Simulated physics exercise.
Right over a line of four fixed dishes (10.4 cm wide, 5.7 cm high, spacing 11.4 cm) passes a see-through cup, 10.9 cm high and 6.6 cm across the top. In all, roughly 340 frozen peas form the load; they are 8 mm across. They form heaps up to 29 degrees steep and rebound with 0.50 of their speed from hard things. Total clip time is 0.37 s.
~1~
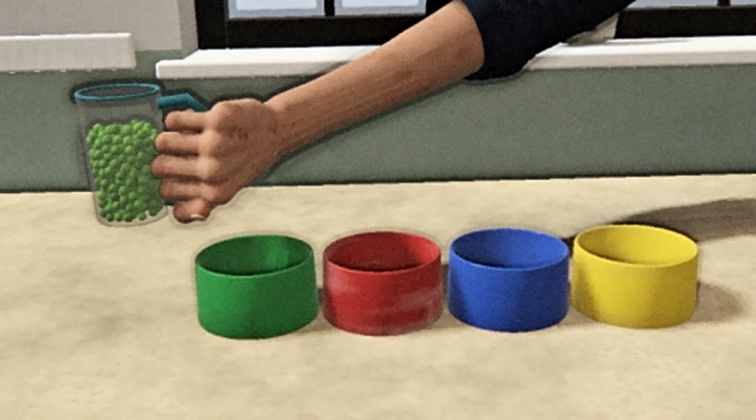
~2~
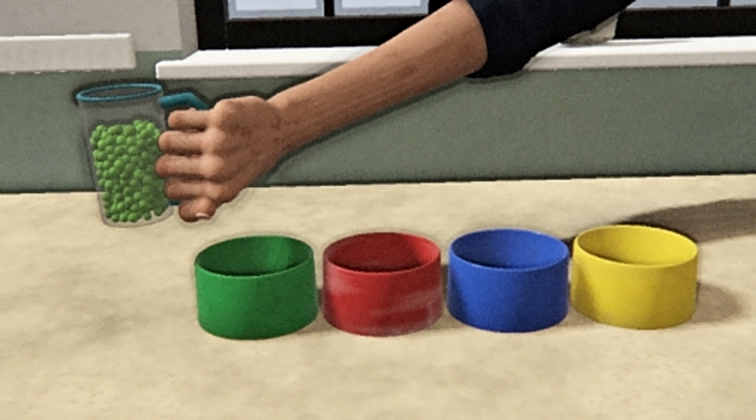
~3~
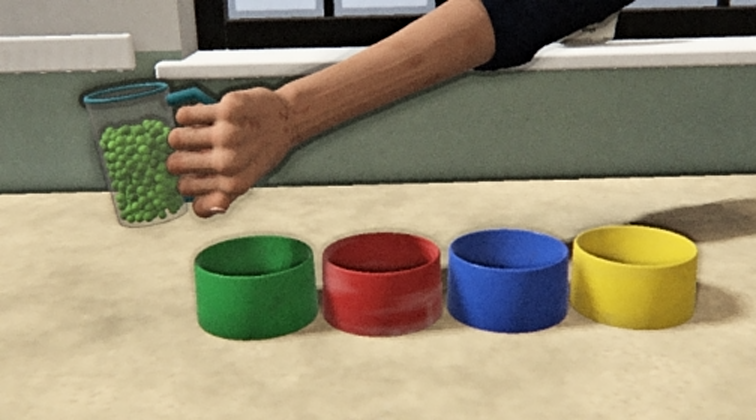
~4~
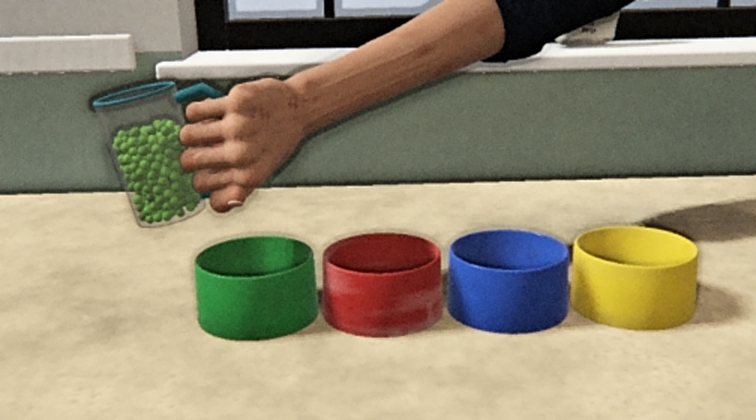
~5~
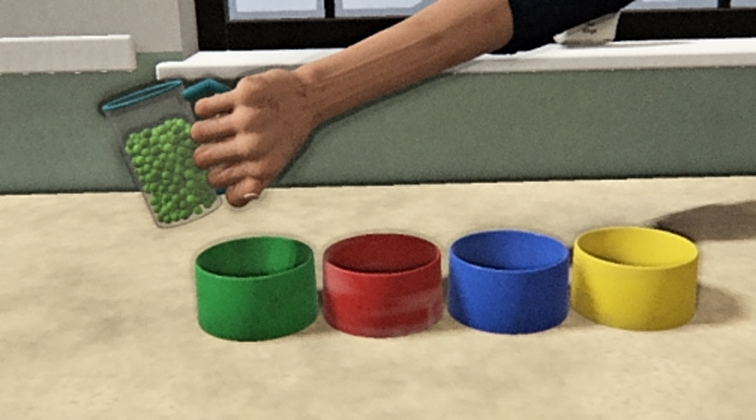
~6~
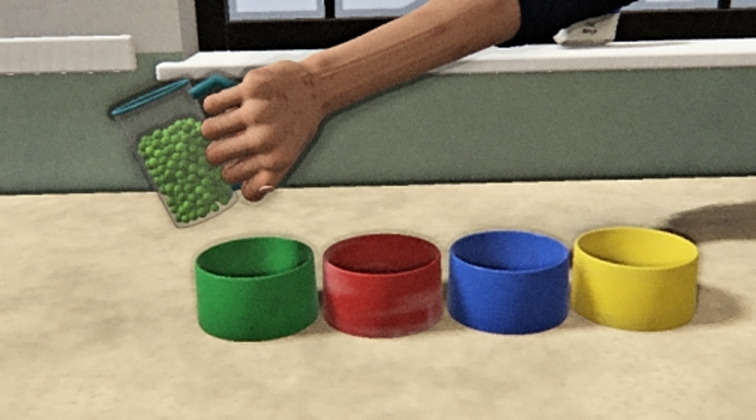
On a pale countertop, a hand gradually tilting a clear cup of green peas leftward while shifting it slightly right, behind four coloured dishes.
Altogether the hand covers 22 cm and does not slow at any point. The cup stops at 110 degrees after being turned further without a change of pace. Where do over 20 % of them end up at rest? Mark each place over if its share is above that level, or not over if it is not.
Red dish: Not over, blue dish: Not over, green dish: Over, yellow dish: Not over, counter: Not over.
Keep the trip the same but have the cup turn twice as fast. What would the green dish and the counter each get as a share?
Result: Green dish 100, counter 0.
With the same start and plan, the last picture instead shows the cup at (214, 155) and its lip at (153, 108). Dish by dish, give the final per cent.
Kept per dish: Red = 0, blue = 0, green = 100, yellow = 0.
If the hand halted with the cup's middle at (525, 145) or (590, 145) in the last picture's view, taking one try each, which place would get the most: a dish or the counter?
Top receivers, in order: Red and red.
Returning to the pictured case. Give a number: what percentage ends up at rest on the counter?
Around 0 percent, I'd guess.
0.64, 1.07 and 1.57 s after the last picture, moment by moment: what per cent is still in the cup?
It goes roughly like this: 100, 100, 55 per cent.
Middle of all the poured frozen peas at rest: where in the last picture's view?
Roughly (262, 294).
Then, 0.64 s after the last picture, tilt 62 degrees; cup holds 100 %.
Then, 1.07 s after the last picture, tilt 91 degrees; cup holds 100 %.
Then, 1.57 s after the last picture, tilt 110 degrees; cup holds 55 %, green 35 %.
In the end, red 0 %, blue 0 %, green 100 %, yellow 0 %, counter 0 %.
